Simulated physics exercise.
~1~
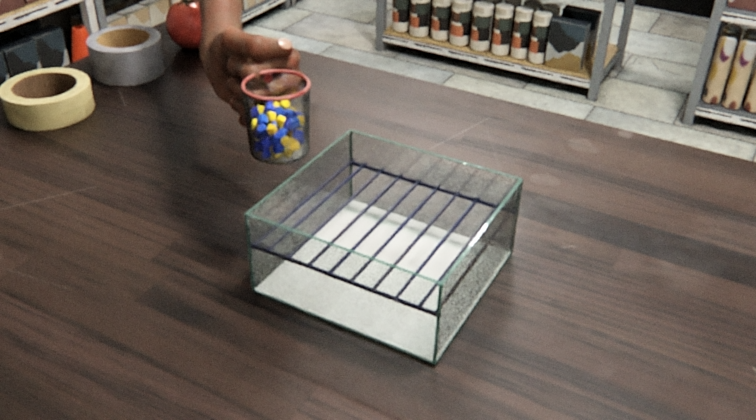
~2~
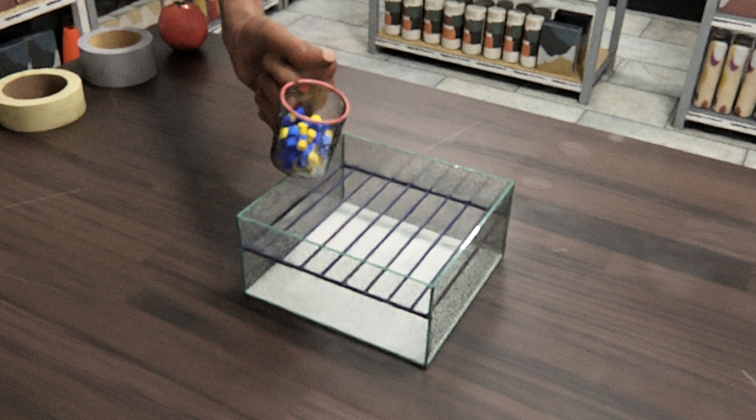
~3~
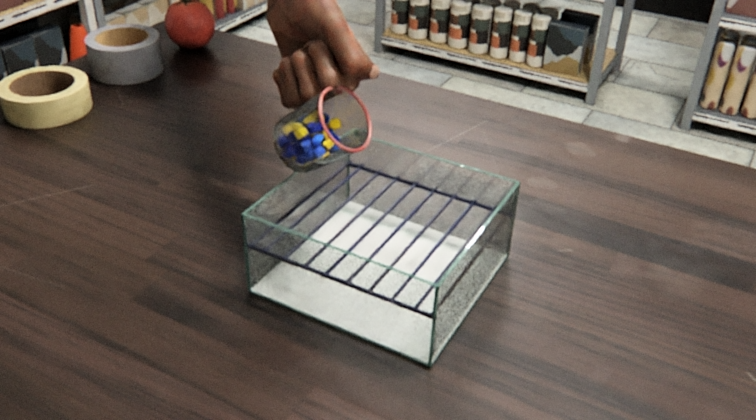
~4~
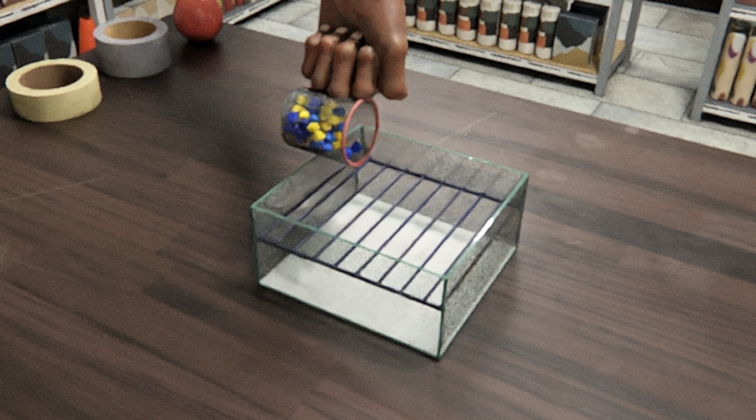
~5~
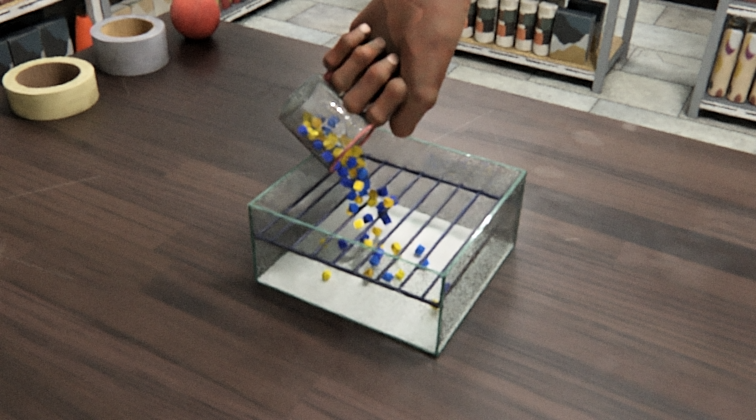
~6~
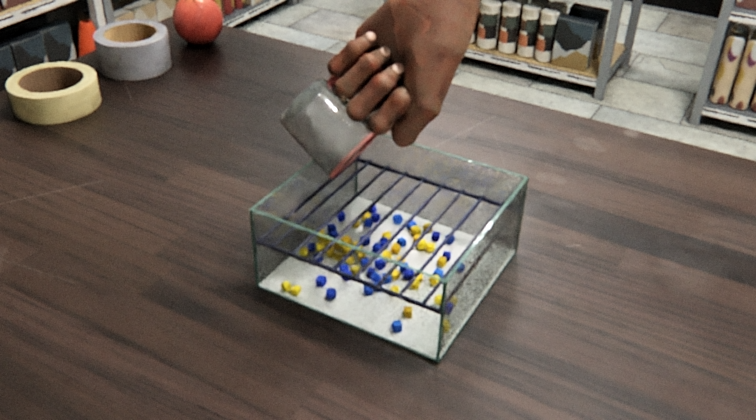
The video shows a hand tilting a clear cup of small blue and yellow pieces over a wire rack inside a glass box, pouring until the cup is empty. The pieces tumble onto the wires and drop through, ending scattered across the white base beneath the rack.
